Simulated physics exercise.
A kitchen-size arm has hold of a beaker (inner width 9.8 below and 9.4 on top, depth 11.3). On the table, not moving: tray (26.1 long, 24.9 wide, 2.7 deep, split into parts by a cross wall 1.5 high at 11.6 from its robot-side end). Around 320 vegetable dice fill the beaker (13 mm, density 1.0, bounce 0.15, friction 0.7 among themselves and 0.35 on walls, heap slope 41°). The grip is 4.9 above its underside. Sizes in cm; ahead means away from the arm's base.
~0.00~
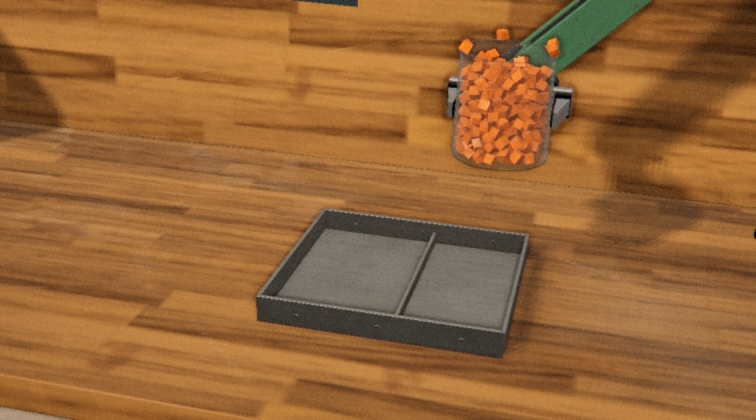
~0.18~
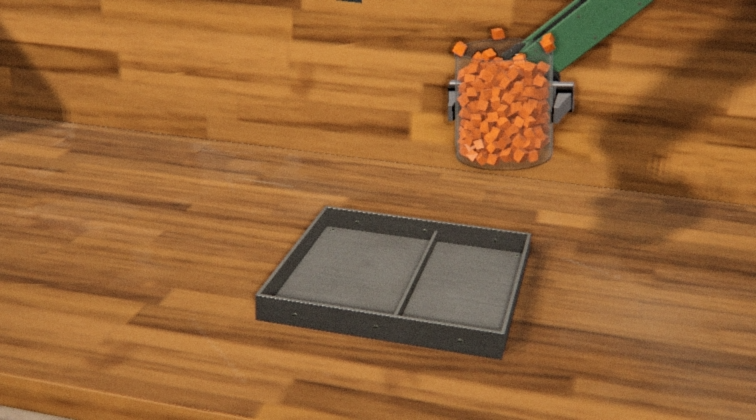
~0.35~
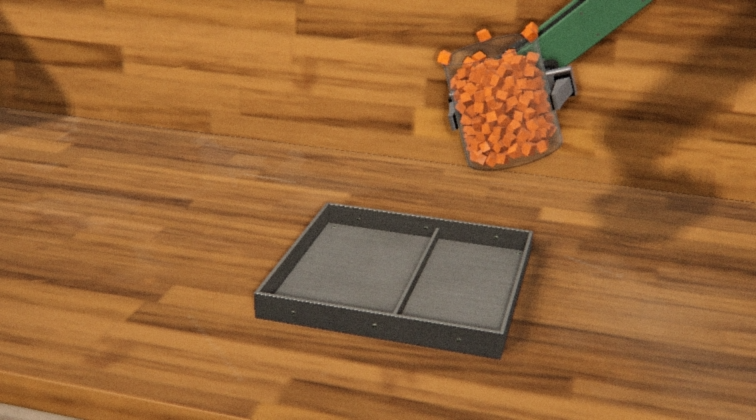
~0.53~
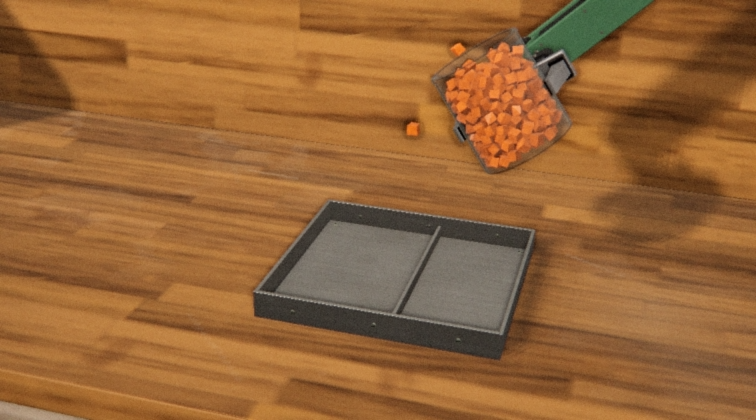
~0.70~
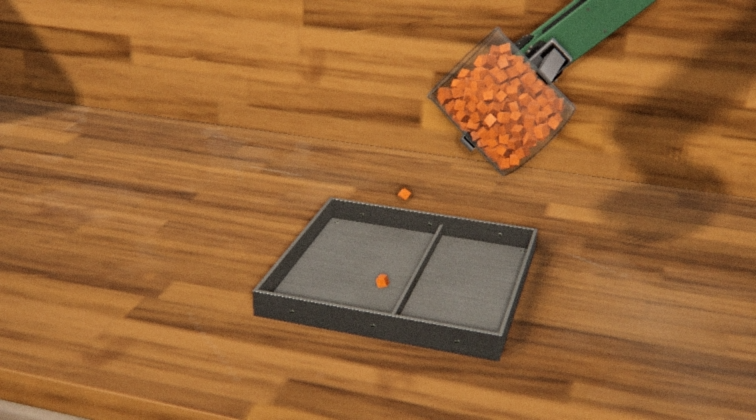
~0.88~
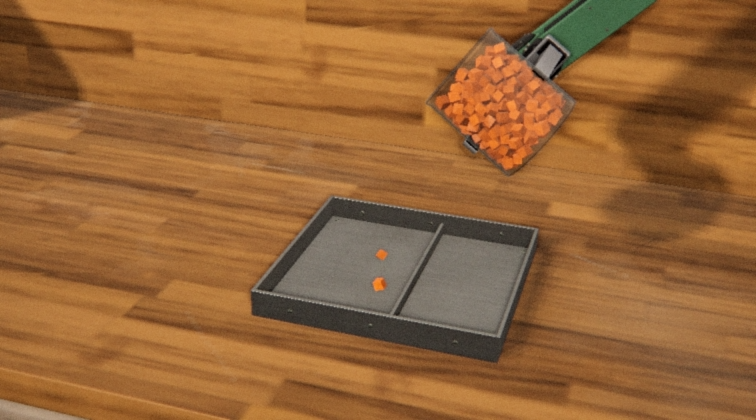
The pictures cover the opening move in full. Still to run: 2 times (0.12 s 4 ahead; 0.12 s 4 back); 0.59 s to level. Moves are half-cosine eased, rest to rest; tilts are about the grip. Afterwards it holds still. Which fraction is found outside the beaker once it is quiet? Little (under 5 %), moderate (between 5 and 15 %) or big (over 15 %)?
A moderate share, between 5 and 15 %, ends outside the beaker.
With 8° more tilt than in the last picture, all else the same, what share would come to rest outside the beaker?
In that case some 15 per cent.
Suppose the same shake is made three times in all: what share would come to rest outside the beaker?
In that case some 10 per cent.
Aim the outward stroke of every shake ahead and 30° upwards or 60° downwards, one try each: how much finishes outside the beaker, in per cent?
Some 20 and 0 per cent.
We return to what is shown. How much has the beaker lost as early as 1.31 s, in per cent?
Some 5 per cent.
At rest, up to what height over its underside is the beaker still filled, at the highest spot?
Some 11.5 cm.
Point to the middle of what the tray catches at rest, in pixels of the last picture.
Near (361, 260).
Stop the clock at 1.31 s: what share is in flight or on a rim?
About 2 per cent.
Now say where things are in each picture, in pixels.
The first picture shows beaker middle at (504, 105), level; upper third of the load around (505, 82), from x 460 to 555, top at y 35; 319 in the beaker.
The second picture shows beaker middle at (504, 105), tilted 5° forward; upper third of the load around (505, 81), from x 460 to 550, top at y 35.
The third picture shows beaker middle at (503, 103), tilted 19° forward; upper third of the load around (504, 79), from x 445 to 550, top at y 30.
The fourth picture shows beaker middle at (502, 103), tilted 35° forward; upper third of the load around (500, 80), from x 415 to 555, top at y 50; 318 in the beaker, 1 in flight or on a rim.
The fifth picture shows beaker middle at (501, 103), tilted 49° forward; upper third of the load around (502, 83), from x 385 to 560, top at y 50; 317 in the beaker, 1 in the far-side part, 1 in flight or on a rim.
The sixth picture shows beaker middle at (501, 103), tilted 54° forward; upper third of the load around (500, 83), from x 380 to 560, top at y 50; 317 in the beaker, 2 in the far-side part.
After 1.31 s, tilted 54° forward, highest piece 27 above the table; 298 in the beaker, 15 in the far-side part, 6 in flight or on a rim.
After 1.74 s, tilted 16° forward, highest piece 28 above the table; 295 in the beaker, 23 in the far-side part, 1 on the table or floor.
After 2.15 s, level, highest piece 29 above the table; 295 in the beaker, 23 in the far-side part, 1 on the table or floor.
After 3.20 s, level, highest piece 29 above the table; 295 in the beaker, 23 in the far-side part, 1 on the table or floor.
At rest, 295 in the beaker, 23 in the far-side part, 1 on the table or floor. That is 8 % outside the beaker.
